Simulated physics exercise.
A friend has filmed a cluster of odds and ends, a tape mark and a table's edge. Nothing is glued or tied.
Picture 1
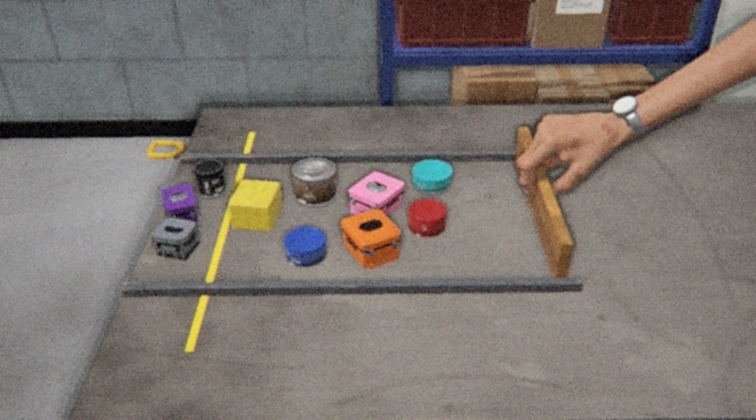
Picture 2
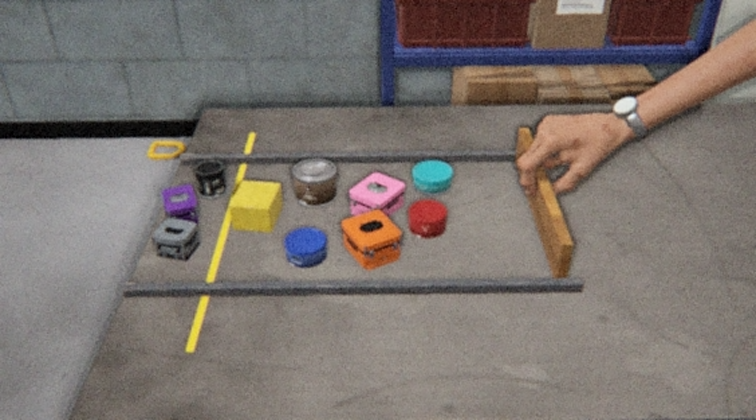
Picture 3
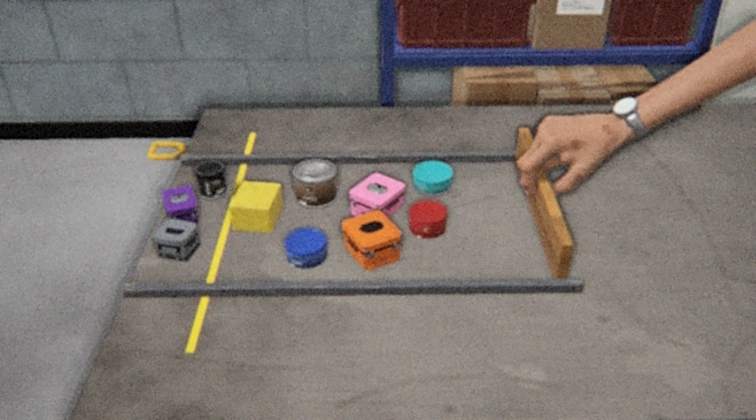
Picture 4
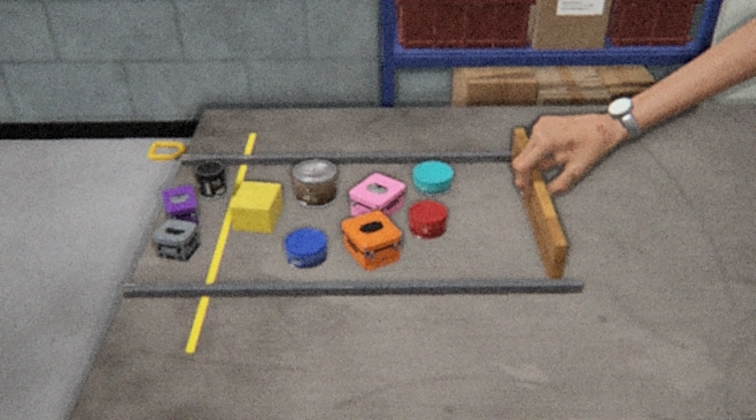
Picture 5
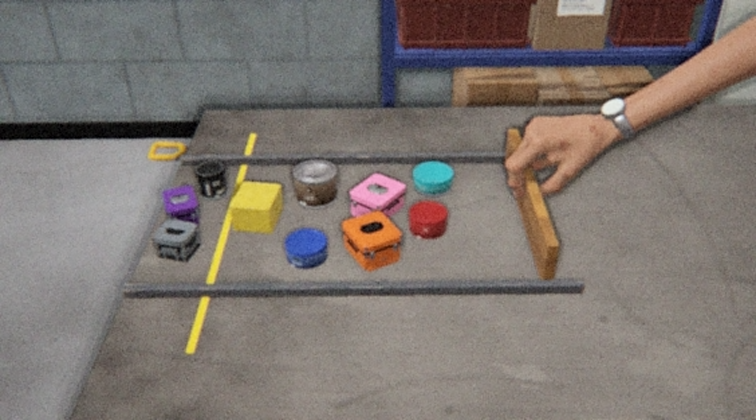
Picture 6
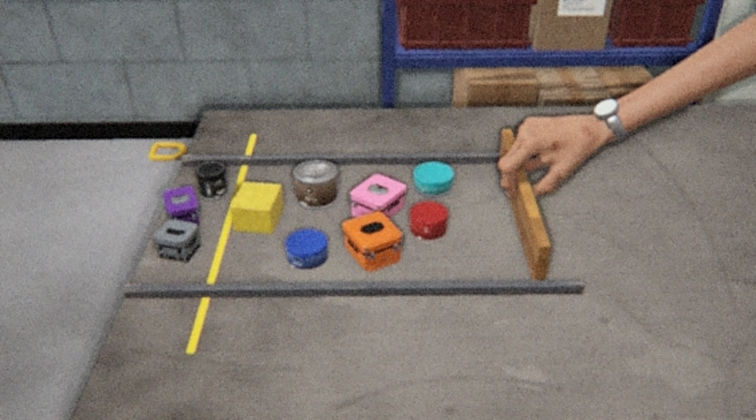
At the start, a hand in a wristwatch holds a wooden board upright at the right of a cluster of small colourful containers on a table. The hand stays still at first, then slides the board slightly left, while the containers stay where they are around the yellow tape.
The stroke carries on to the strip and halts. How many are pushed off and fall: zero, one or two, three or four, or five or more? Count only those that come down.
As it turns out, the number that fall off is three or four.
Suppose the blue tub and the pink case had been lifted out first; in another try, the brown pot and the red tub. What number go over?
First 1, then 2.
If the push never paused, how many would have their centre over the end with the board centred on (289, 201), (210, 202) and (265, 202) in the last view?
The counts: 0, 6 and 0.
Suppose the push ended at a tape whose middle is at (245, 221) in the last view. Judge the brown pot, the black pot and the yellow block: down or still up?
The brown pot survives; the black pot falls; the yellow block holds on.
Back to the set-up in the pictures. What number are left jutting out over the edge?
Overhanging: 3.
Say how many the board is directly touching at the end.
4 of them.
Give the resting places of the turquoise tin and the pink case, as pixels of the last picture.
About (221, 174), and the other about (204, 200).
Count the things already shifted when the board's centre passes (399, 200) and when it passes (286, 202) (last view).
4 and 9.
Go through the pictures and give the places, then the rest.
The first frame shows purple case (181, 207); grey case (177, 240); black pot (211, 179); board (540, 197); tape (227, 219).
The second frame shows grey case (177, 240); brown pot (315, 183).
The third frame shows black pot (211, 180); red tub (428, 220).
The fourth frame shows purple case (182, 209); orange case (372, 241).
The fifth frame shows grey case (178, 241); turquoise tin (433, 179).
The sixth frame shows purple case (182, 210); grey case (178, 241); black pot (212, 181); board (521, 199); tape (229, 221).
Soon after, none off yet; purple case at rest near (182, 210); grey case at rest near (178, 241); black pot at rest near (212, 181).
In the end, the number that fall off is three or four; gone, black pot, grey case and purple case.
